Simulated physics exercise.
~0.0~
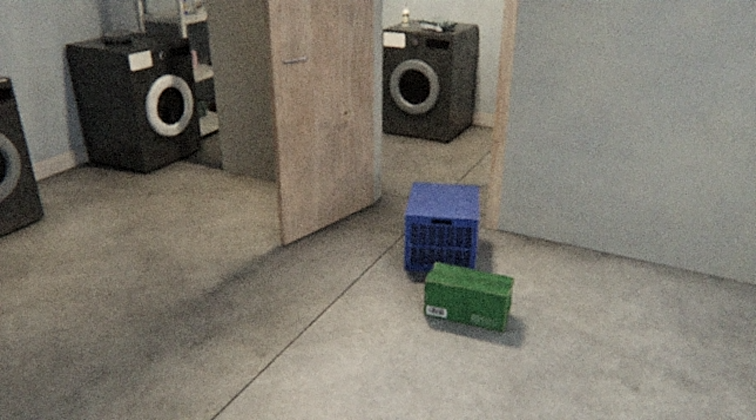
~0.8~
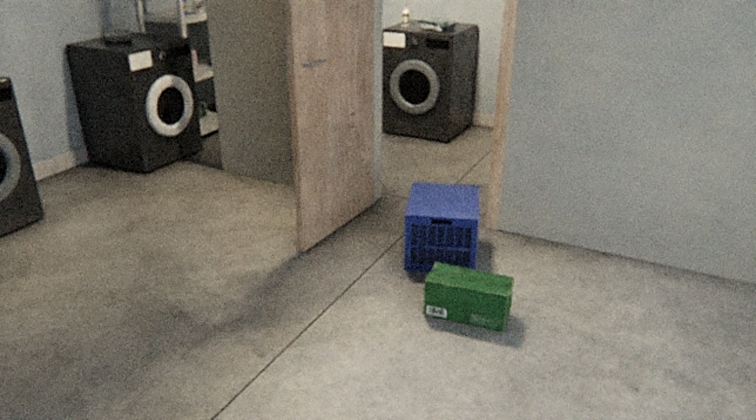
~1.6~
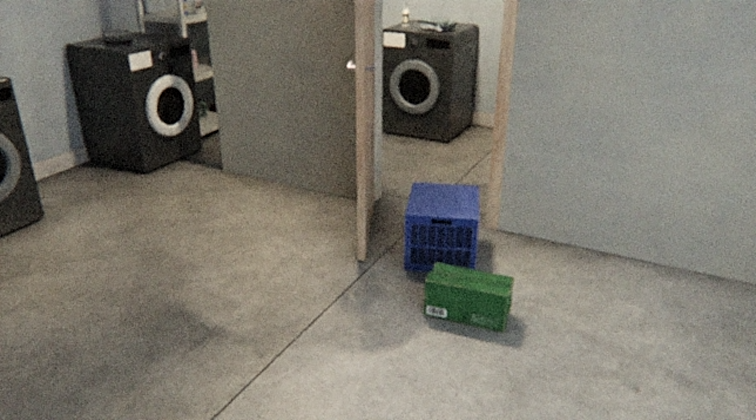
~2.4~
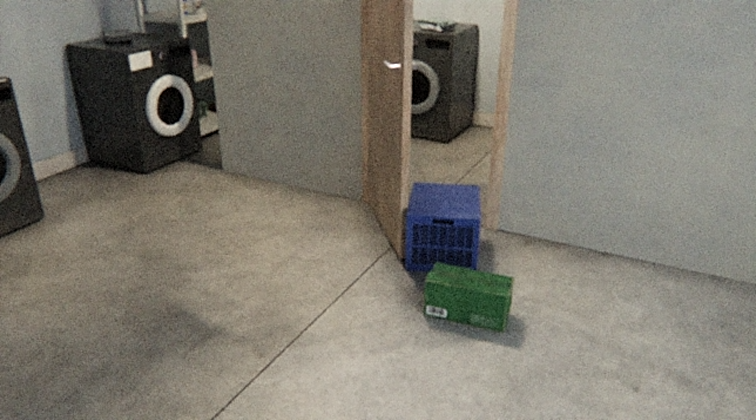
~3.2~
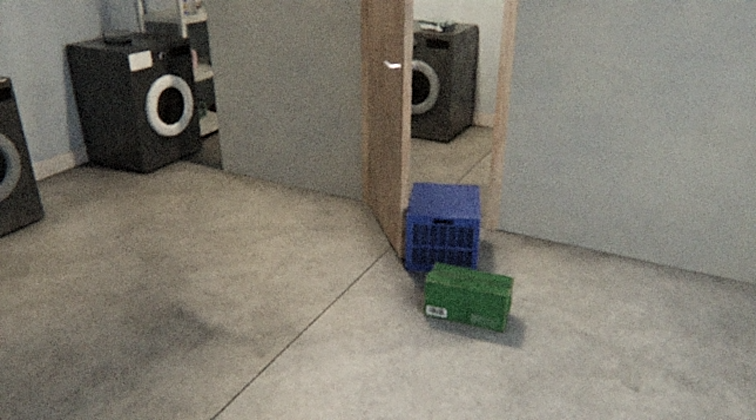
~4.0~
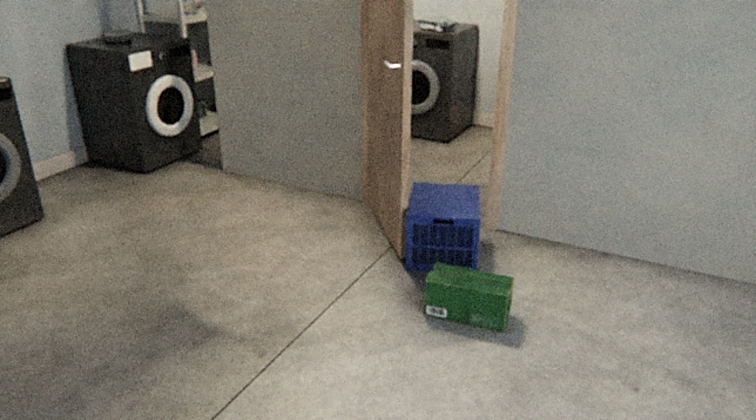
In this clip, a wooden door standing wide open in a room with dark washing machines swings toward its doorway, where a blue crate and a green box sit on the floor. It stops beside the crate, still partly open, and neither object moves.
